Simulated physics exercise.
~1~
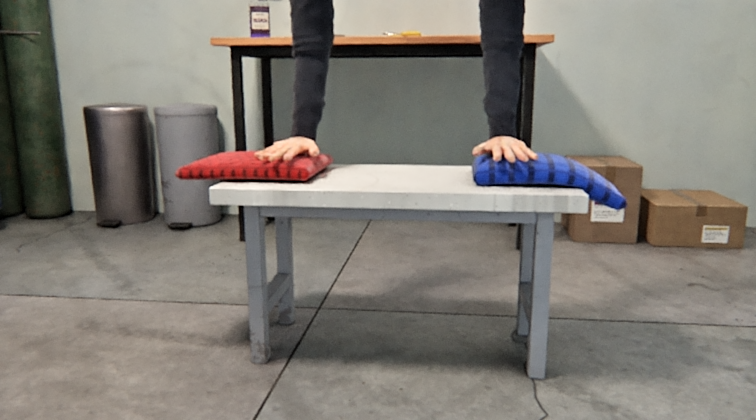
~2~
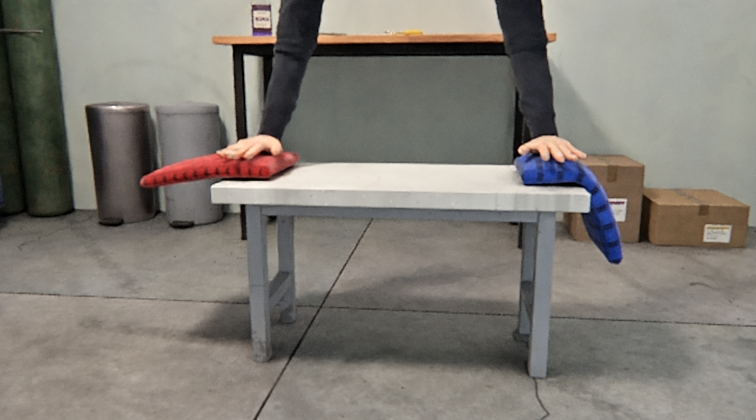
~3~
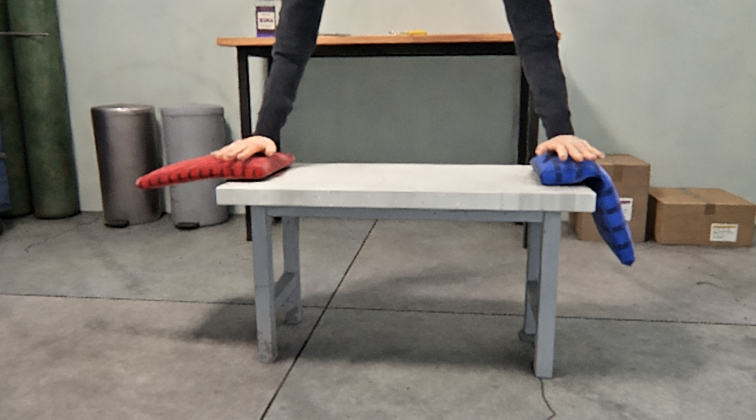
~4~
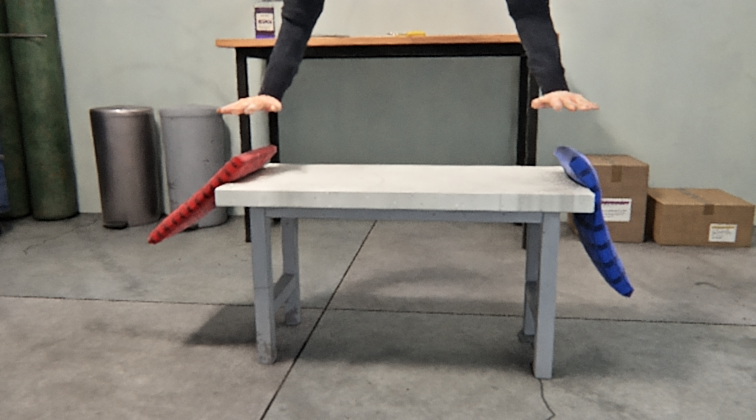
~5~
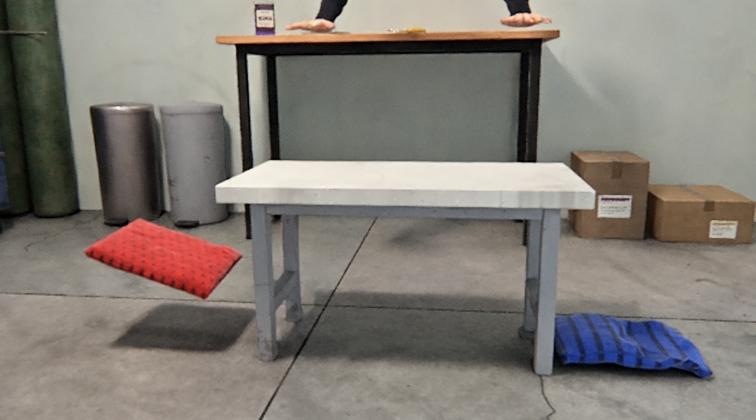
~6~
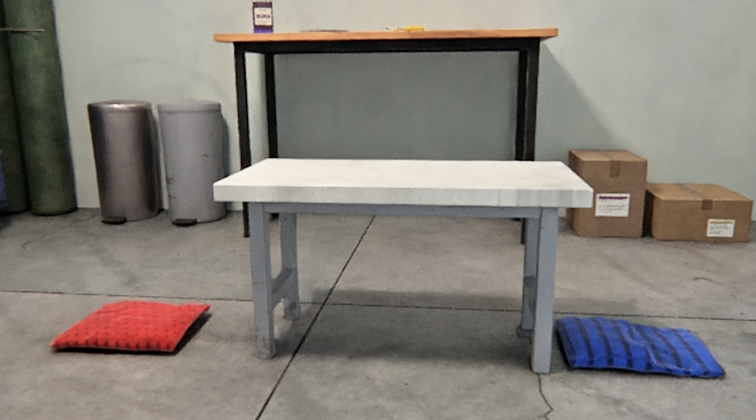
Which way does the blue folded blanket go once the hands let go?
The blue folded blanket moves down, dropping off the right end of the bench to the floor.
